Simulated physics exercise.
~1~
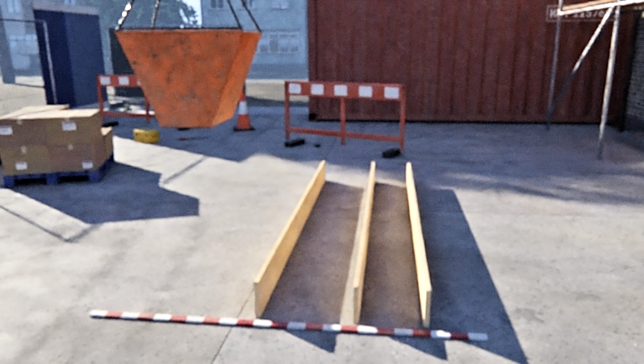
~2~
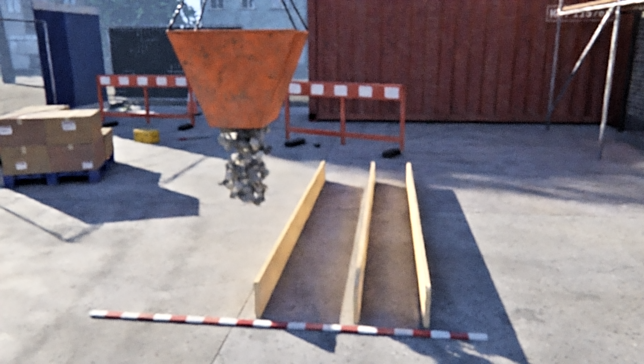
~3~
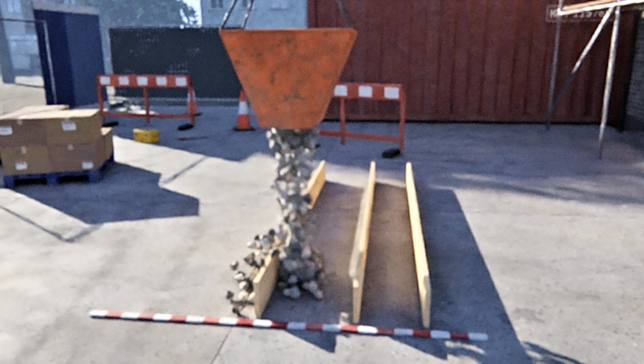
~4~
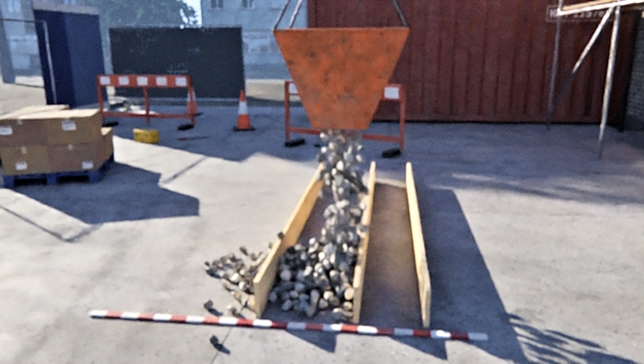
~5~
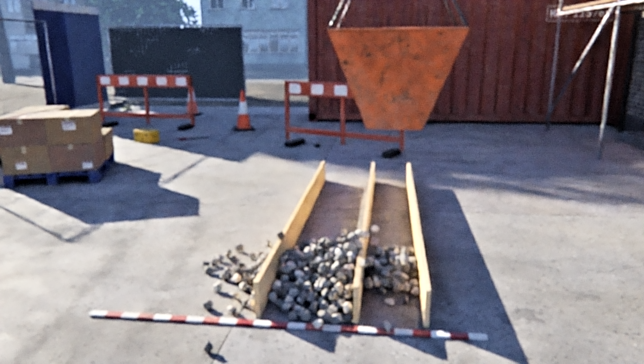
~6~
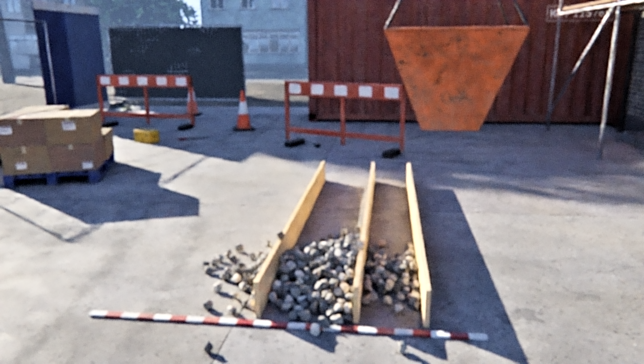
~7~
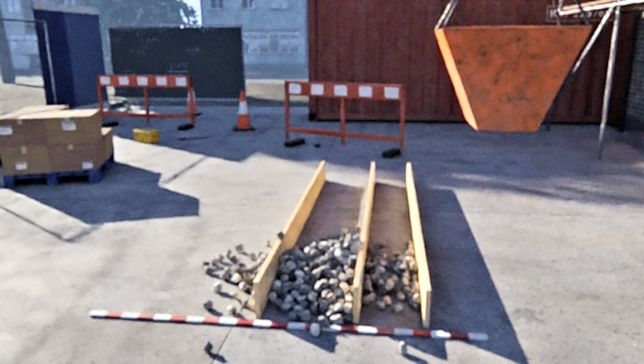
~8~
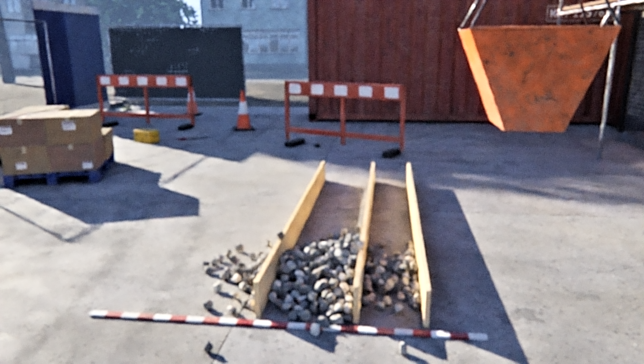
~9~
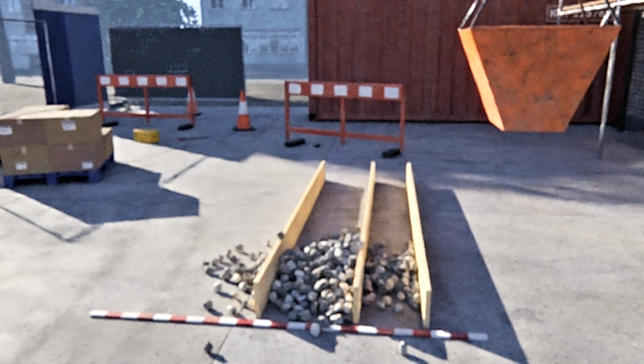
At the start, an orange skip hangs from chains above a concrete yard, to the left of two bays marked off by wooden planks, with a striped staff lying across the front. As it travels right, grey stones begin pouring from its bottom. The first ones land around the leftmost plank, some spilling outside it, and the stream then heaps up in the left bay. The last stones drop into the right bay as the skip empties. The empty skip carries on to the right and stops, leaving most stones in the left bay, fewer in the right, and a small scatter outside on the left.
